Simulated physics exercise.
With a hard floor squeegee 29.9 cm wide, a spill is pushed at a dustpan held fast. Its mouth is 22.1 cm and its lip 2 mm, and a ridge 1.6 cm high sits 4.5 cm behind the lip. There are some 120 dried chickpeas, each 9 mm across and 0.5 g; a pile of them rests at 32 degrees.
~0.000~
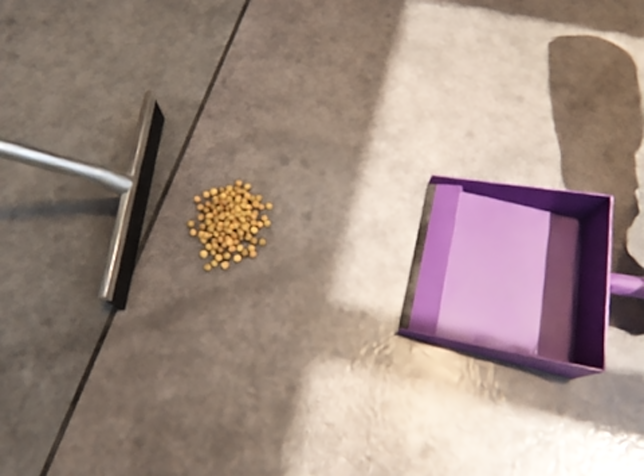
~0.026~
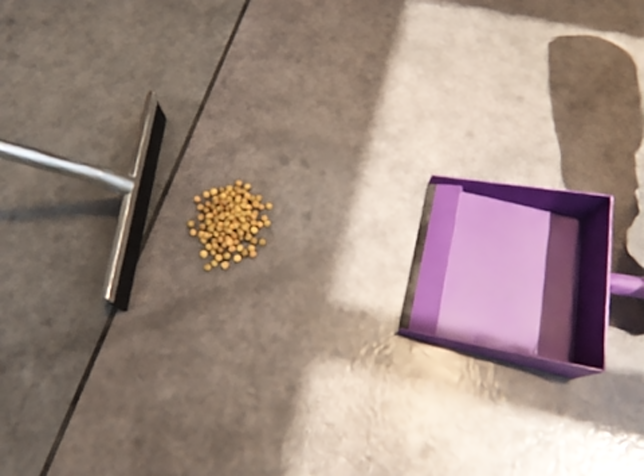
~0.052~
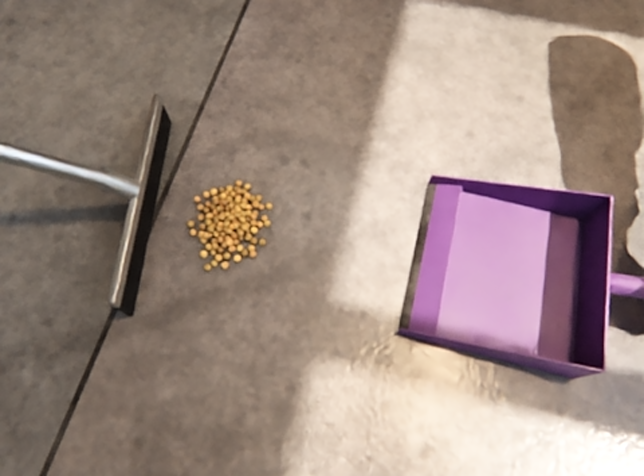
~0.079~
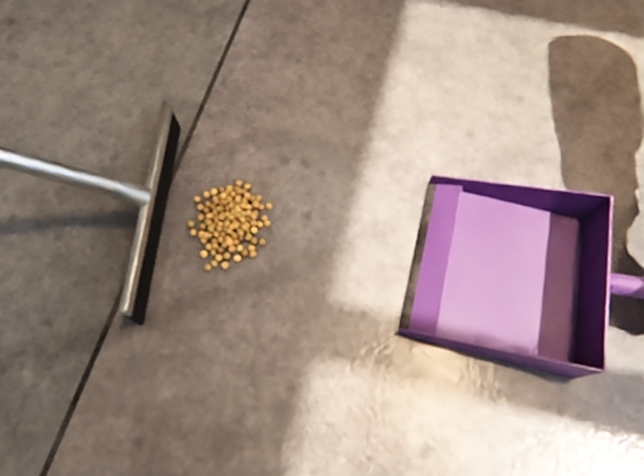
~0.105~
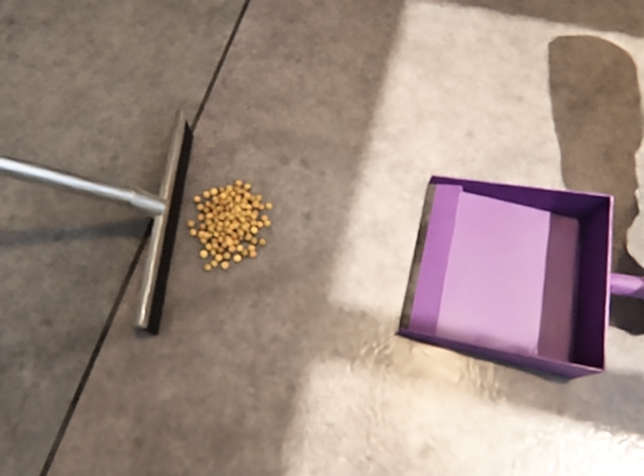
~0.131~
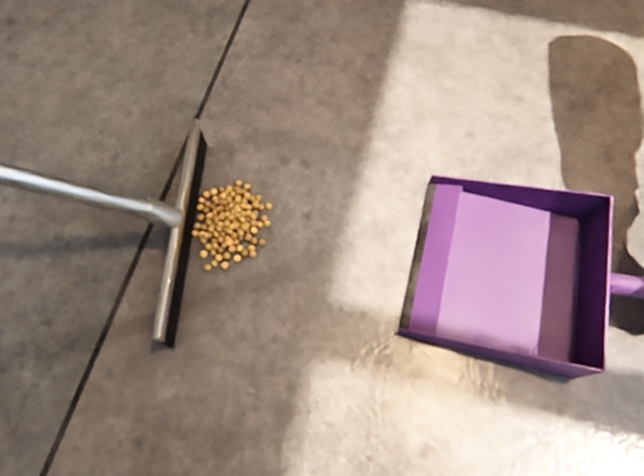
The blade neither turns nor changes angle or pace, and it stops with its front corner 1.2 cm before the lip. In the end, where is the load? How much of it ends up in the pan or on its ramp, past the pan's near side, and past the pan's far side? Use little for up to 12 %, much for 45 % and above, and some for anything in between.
Pan: Some; near side: Some; far side: Little.
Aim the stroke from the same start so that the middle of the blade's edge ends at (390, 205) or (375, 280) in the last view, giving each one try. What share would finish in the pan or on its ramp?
Some 35 and 35 per cent.
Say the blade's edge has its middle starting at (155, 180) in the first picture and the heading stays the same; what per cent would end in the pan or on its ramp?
20 per cent, roughly.
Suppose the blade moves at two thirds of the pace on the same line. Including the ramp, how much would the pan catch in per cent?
It would come to roughly 5 percent.
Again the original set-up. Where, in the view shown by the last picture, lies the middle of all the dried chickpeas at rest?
When it all comes to rest, the middle is near (406, 278).
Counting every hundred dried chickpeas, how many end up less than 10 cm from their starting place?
I'd guess some 0 per cent.
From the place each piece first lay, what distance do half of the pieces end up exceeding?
I'd say close to 26 cm.
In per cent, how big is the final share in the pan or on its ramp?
About 20 %.
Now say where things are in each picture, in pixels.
The first picture shows blade from (107, 297) to (151, 98), moved 0.0 cm, 0 of the pieces shifted so far; middle of the pieces at (227, 221); pan at (510, 277).
The second picture shows blade from (109, 298) to (153, 99), moved 0.4 cm, 0 of the pieces shifted so far; middle of the pieces at (227, 221).
The third picture shows blade from (115, 303) to (159, 102), moved 1.4 cm, 0 of the pieces shifted so far; middle of the pieces at (227, 221).
The fourth picture shows blade from (126, 312) to (168, 108), moved 3.2 cm, 0 of the pieces shifted so far; middle of the pieces at (227, 221).
The fifth picture shows blade from (142, 324) to (182, 117), moved 5.7 cm, 0 of the pieces shifted so far; middle of the pieces at (227, 221).
The sixth picture shows blade from (159, 337) to (196, 126), moved 8.4 cm, 2 of the pieces shifted so far; middle of the pieces at (227, 221); pan at (510, 277). Its pace works out near 1.04 m/s, heading 20 degrees towards the viewer's side.
After 0.27 s, middle of the blade 17 cm from the lip; 0 % over the lip, far side 0 %, near side 5 %.
Then, at 0.37 s, middle of the blade 7 cm from the lip; 0 % over the lip, far side 0 %, near side 10 %.
Then, at 0.60 s, middle of the blade 4 cm from the lip; 20 % over the lip, far side 0 %, near side 20 %.
By 1.1 s all is still; pan 20 %, near side 20 %, far side 5 %, in front of the lip or behind the blade 60 %.
